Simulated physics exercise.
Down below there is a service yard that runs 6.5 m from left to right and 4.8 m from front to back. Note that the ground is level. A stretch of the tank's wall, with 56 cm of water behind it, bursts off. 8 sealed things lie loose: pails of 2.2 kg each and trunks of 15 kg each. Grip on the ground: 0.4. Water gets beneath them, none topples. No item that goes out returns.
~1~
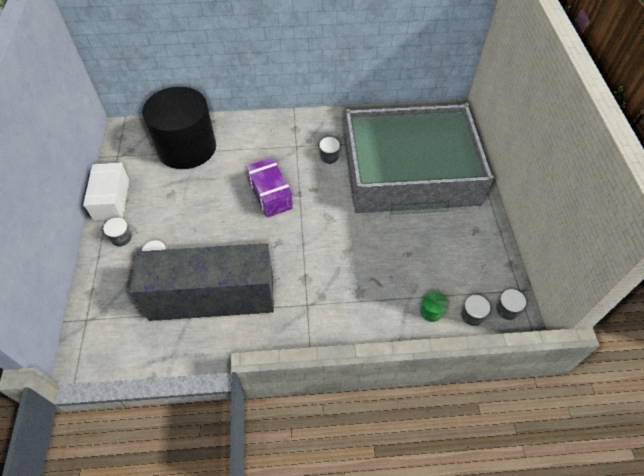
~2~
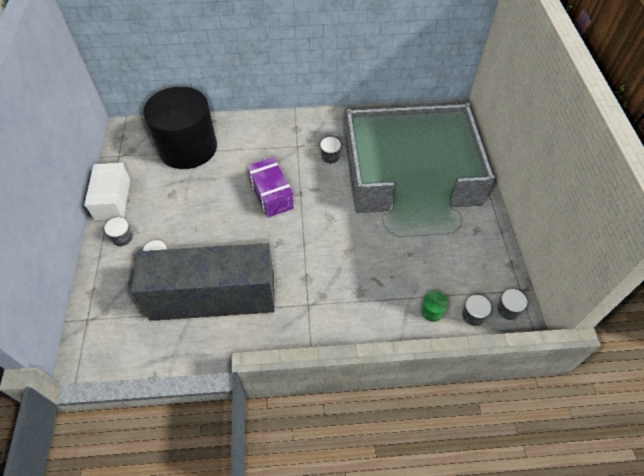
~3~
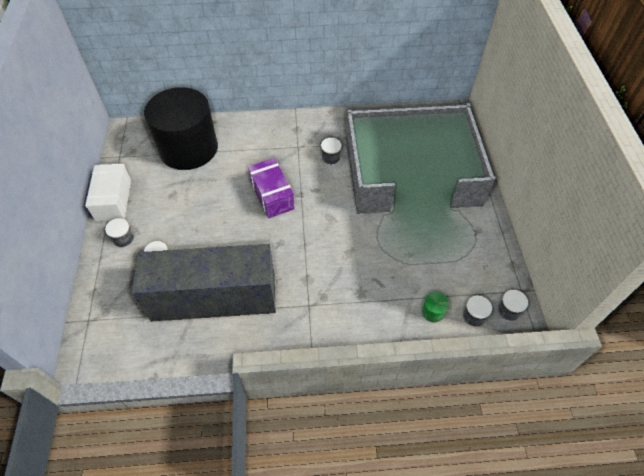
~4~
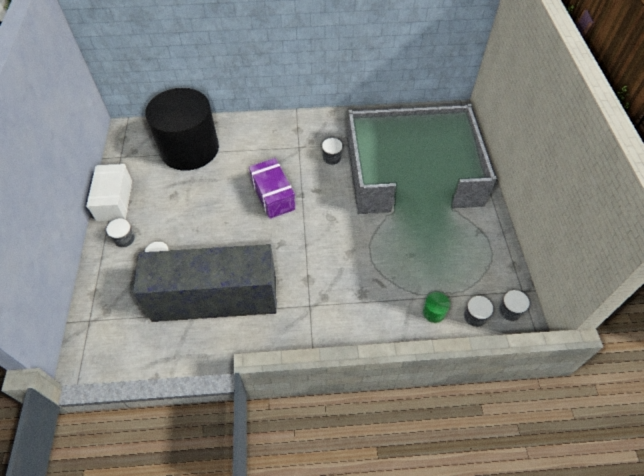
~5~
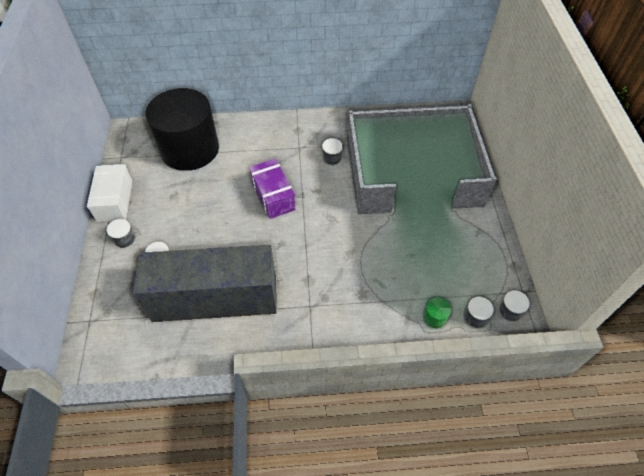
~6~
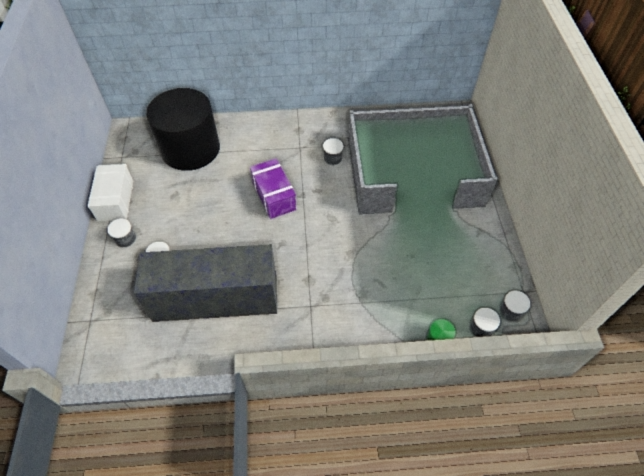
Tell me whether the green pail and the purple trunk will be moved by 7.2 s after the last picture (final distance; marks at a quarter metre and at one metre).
The green pail? It relocates a long way. The purple trunk? It does not go anywhere much.
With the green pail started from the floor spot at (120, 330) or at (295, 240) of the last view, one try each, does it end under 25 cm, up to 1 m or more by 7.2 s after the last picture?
One try each gives this: It wanders off a long way, then it wanders off a long way.
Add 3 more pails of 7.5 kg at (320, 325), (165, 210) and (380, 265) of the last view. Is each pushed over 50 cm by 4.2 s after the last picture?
Listed order gives above the limit, within the limit, above the limit.
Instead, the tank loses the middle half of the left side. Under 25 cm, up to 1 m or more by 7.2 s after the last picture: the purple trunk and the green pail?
Well, the purple trunk goes a long way and the green pail basically stays there.
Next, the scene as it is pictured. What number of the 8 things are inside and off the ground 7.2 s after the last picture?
I get 4.
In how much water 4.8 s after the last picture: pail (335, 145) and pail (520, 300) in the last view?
2 and 11 cm.
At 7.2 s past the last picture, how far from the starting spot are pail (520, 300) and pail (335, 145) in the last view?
Taking them in turn, the shifts are 400 cm and 120 cm.
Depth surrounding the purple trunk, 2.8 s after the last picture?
0 cm, roughly.
Then, 0.9 s after the last picture the green pail is near (428, 333), 0.6 m from its start, afloat; the purple trunk is near (272, 180), 0.0 m from its start, aground; 0 of 8 are out; 3 afloat.
Then, 2.8 s after the last picture the green pail is near (271, 332), 2.2 m from its start, afloat; the purple trunk is near (272, 180), 0.0 m from its start, aground; 0 of 8 are out; 3 afloat.
Then, 4.8 s after the last picture the green pail is near (64, 372), 4.8 m from its start, afloat; the purple trunk is near (272, 180), 0.0 m from its start, aground; 0 of 8 are out; 3 afloat.
Then, 7.2 s after the last picture the green pail has gone out; the purple trunk is near (272, 180), 0.0 m from its start, aground; 1 of 8 are out; 4 afloat.
